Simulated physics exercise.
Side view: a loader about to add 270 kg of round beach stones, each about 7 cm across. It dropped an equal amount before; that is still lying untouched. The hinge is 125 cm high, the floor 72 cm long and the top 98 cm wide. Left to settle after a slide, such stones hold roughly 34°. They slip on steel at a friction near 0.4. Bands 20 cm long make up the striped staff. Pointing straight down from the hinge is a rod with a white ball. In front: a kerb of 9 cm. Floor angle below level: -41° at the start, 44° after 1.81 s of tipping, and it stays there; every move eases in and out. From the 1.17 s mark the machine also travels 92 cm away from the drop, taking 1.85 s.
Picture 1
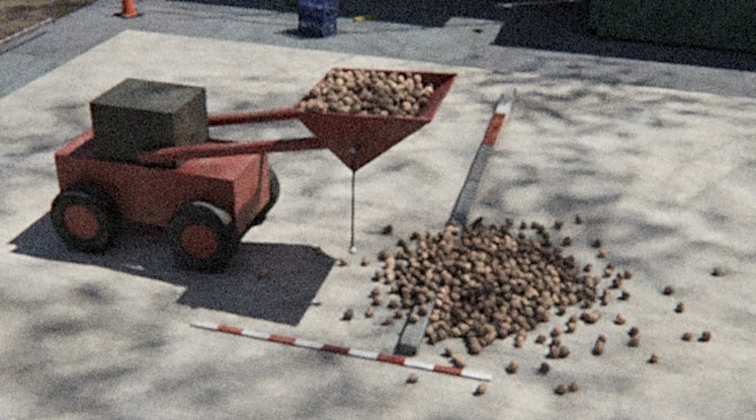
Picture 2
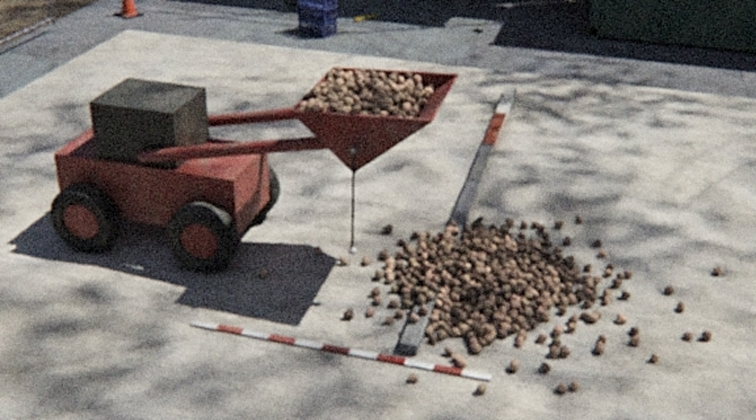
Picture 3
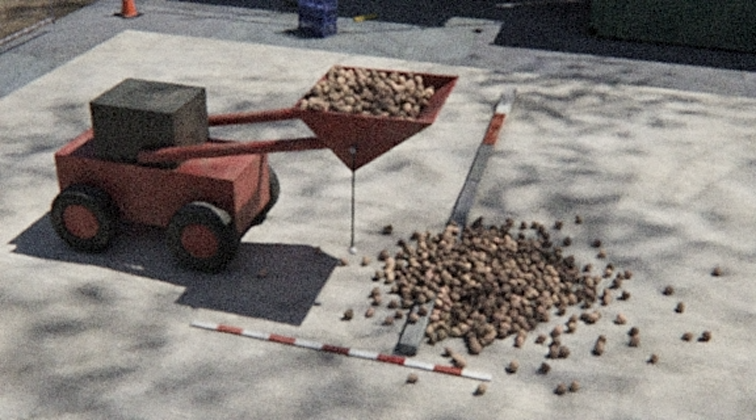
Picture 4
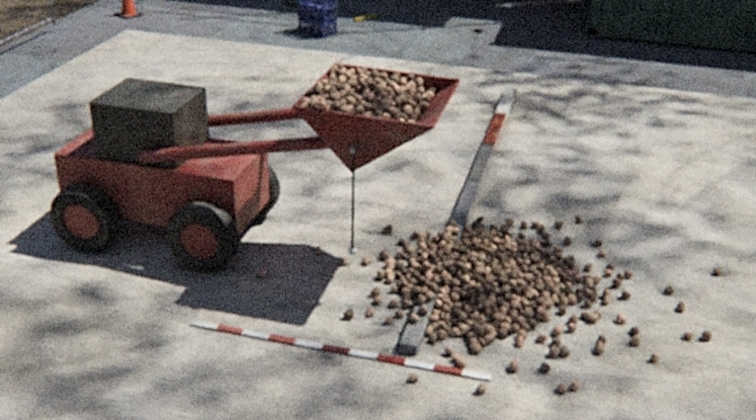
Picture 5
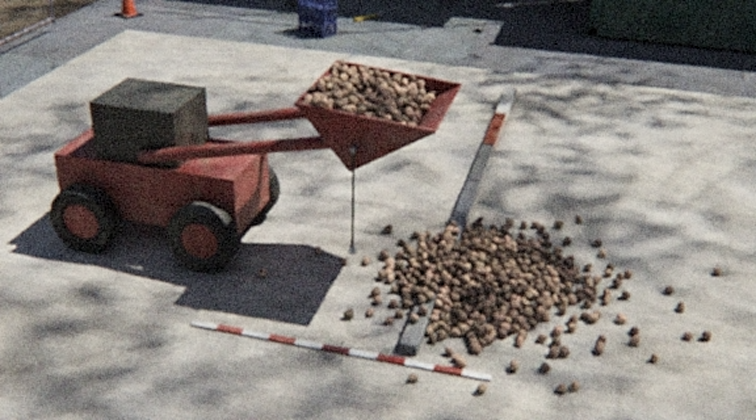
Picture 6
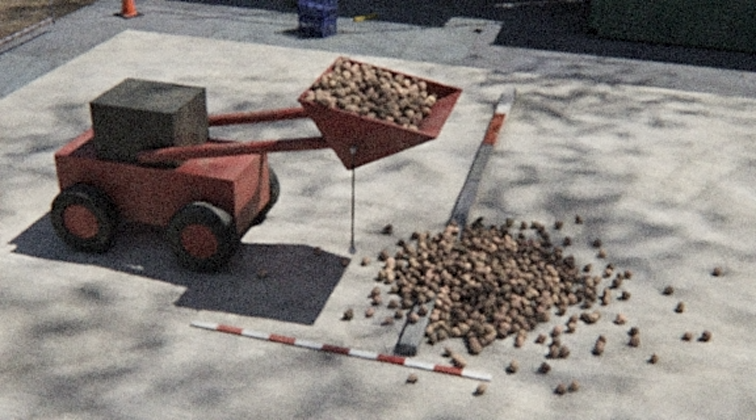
A red toy-like loader with a dark box on top stands at left on pale, shadow-dappled paving, seen from the side and slightly above. Its raised red bucket is full of brown and tan stones, with a thin rod hanging beneath, a loose stone heap across a grey kerb at right, and a red-and-white staff in front. The bucket slowly tilts a little, its right lip dipping slightly, while everything else and the view stay still.
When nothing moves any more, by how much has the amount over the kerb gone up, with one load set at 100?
It has gone up by about 44 per cent of a load.
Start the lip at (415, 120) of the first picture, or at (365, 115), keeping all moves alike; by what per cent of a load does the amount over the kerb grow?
30 % and 0 %.
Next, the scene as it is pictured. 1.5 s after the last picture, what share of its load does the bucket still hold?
It keeps some 0 percent of its load.
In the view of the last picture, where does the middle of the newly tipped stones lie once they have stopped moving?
(436, 263).
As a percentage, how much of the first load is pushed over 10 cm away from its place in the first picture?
I'd say roughly 10 per cent of them.
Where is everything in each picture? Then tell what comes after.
Lip at (431, 121), floor tilted -41°, highest stones at (370, 83). The earlier load is highest near (464, 264), 17 cm above ground level, 17 % on this side of the kerb, 83 % over the kerb, in the first frame.
The bucket is at -40°, its lip at (431, 121); the top of the load is at (370, 83), in the second frame.
The bucket is at -39°, its lip at (432, 124); the top of the load is at (359, 82), in the third frame.
The bucket is at -36°, its lip at (434, 127); the top of the load is at (341, 78), in the fourth frame.
The bucket is at -33°, its lip at (435, 132); the top of the load is at (338, 73), in the fifth frame.
Lip at (437, 138), floor tilted -28°, highest stones at (341, 70), in the sixth frame.
Then, 0.9 s after the last picture the floor is at 31°; in per cent of one load, 86 in the bucket, 29 on this side of the kerb, 84 over the kerb; the foremost stones are at (674, 320).
Then, 1.5 s after the last picture the floor is at 44°; in per cent of one load, 0 in the bucket, 75 on this side of the kerb, 125 over the kerb; the foremost stones are at (674, 320).
Then, 3.0 s after the last picture the floor is at 44°; in per cent of one load, 0 in the bucket, 73 on this side of the kerb, 127 over the kerb; the foremost stones are at (674, 320).
Then, 5.4 s after the last picture the floor is at 44°; in per cent of one load, 0 in the bucket, 73 on this side of the kerb, 127 over the kerb; the foremost stones are at (674, 320). Net gain over the kerb, 44.
